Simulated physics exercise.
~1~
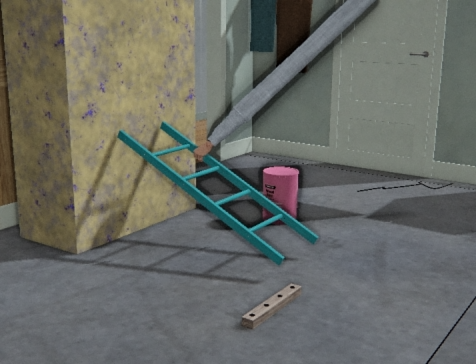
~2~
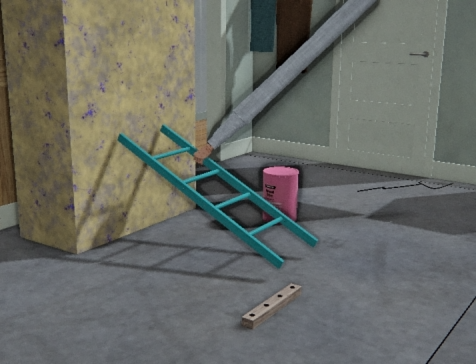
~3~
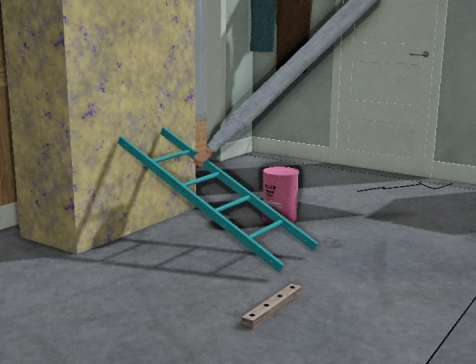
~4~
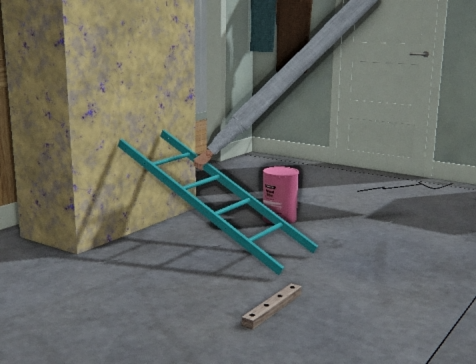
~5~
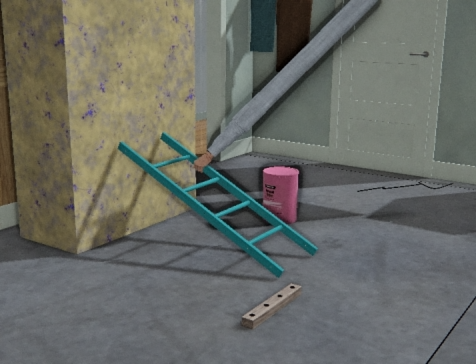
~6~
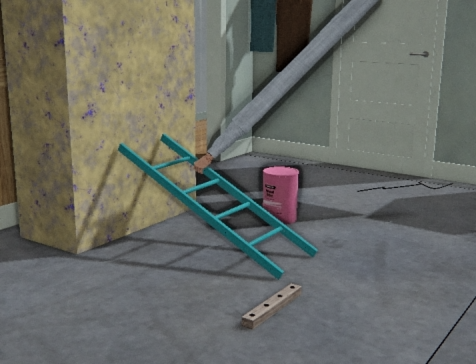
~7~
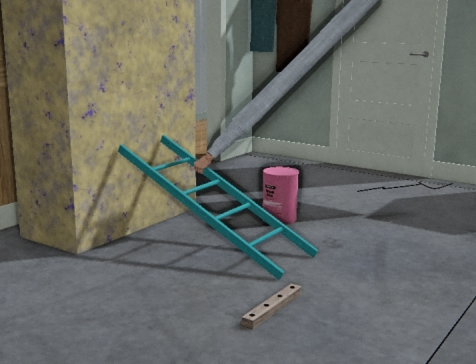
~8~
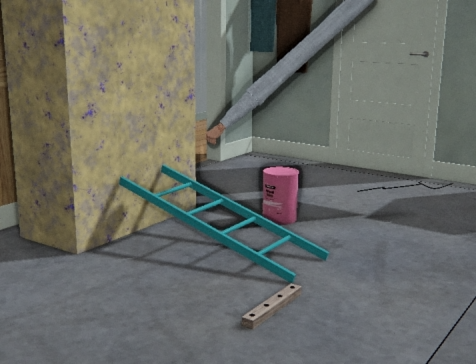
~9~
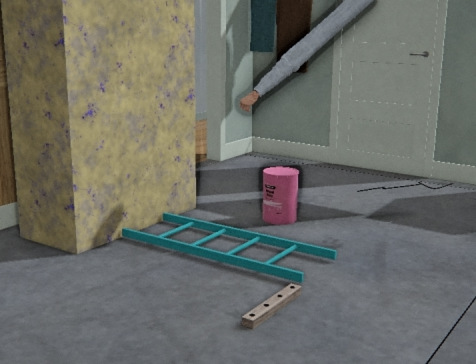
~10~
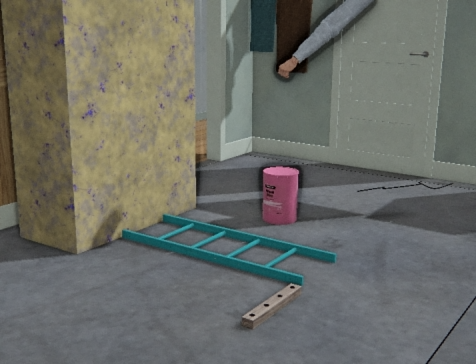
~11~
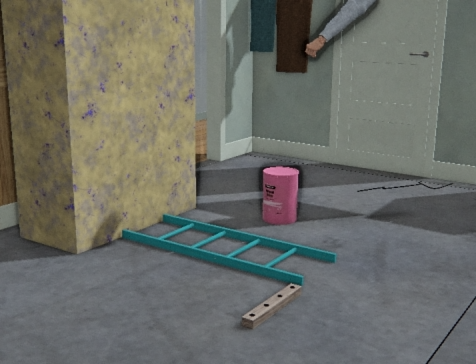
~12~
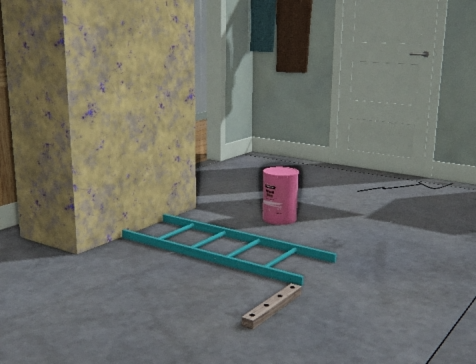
Turquoise ladder leaning against a mottled yellow pillar slides down as a hand lets go, ending flat on the grey floor.
